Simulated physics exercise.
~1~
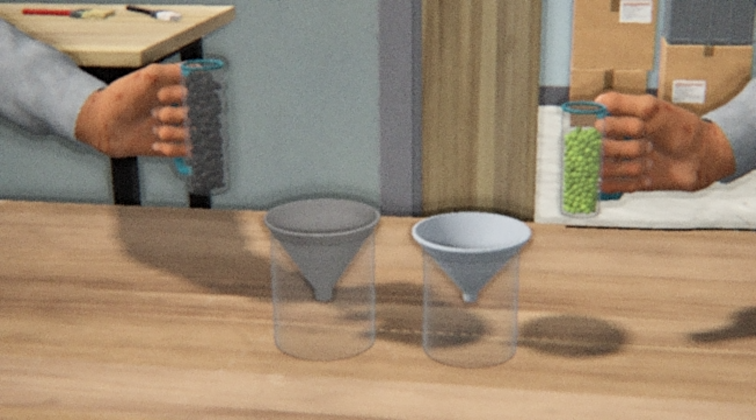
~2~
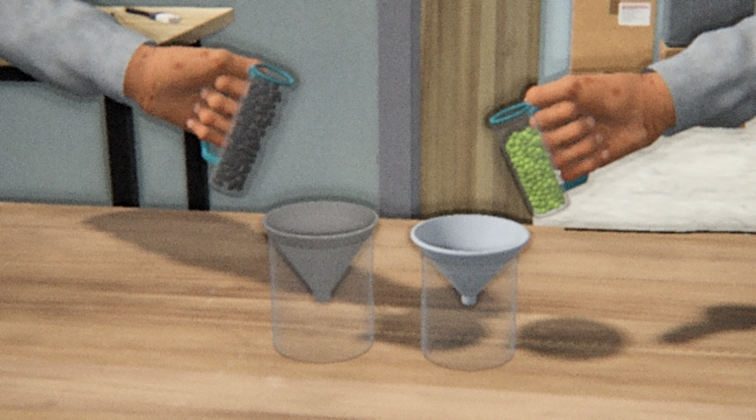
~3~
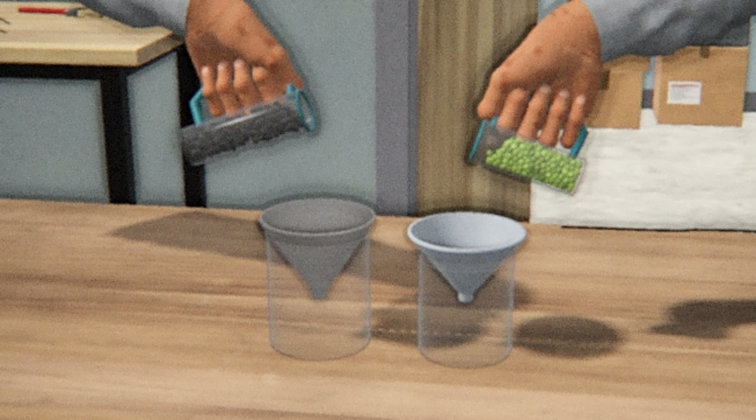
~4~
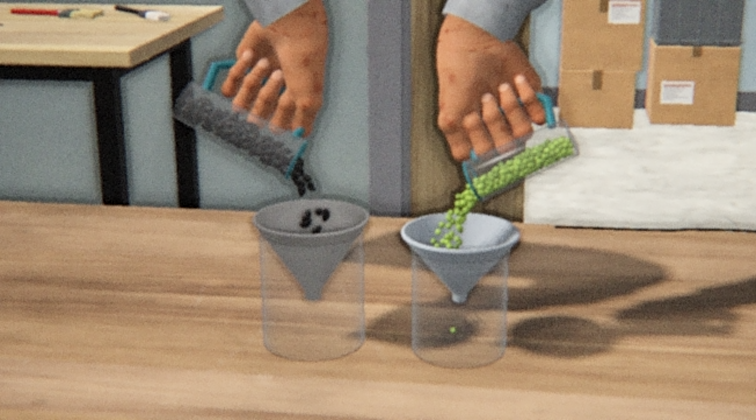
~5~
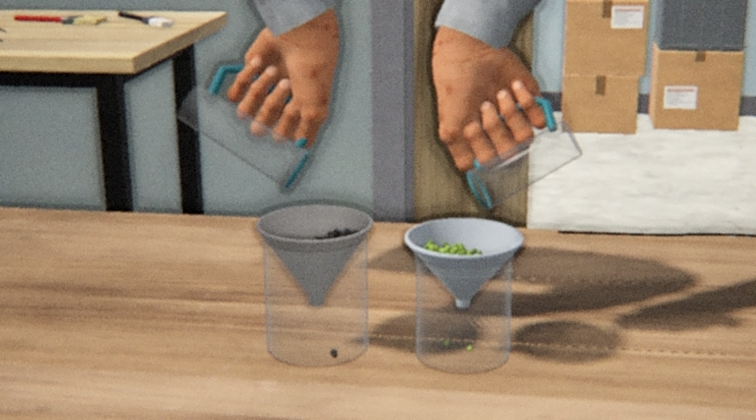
Two hands tipped clear cups over funnels set in empty jars, pouring dark pieces on the left and small green balls on the right, until both cups were empty and nearly everything sat in the funnels, with only a few down in the jars.
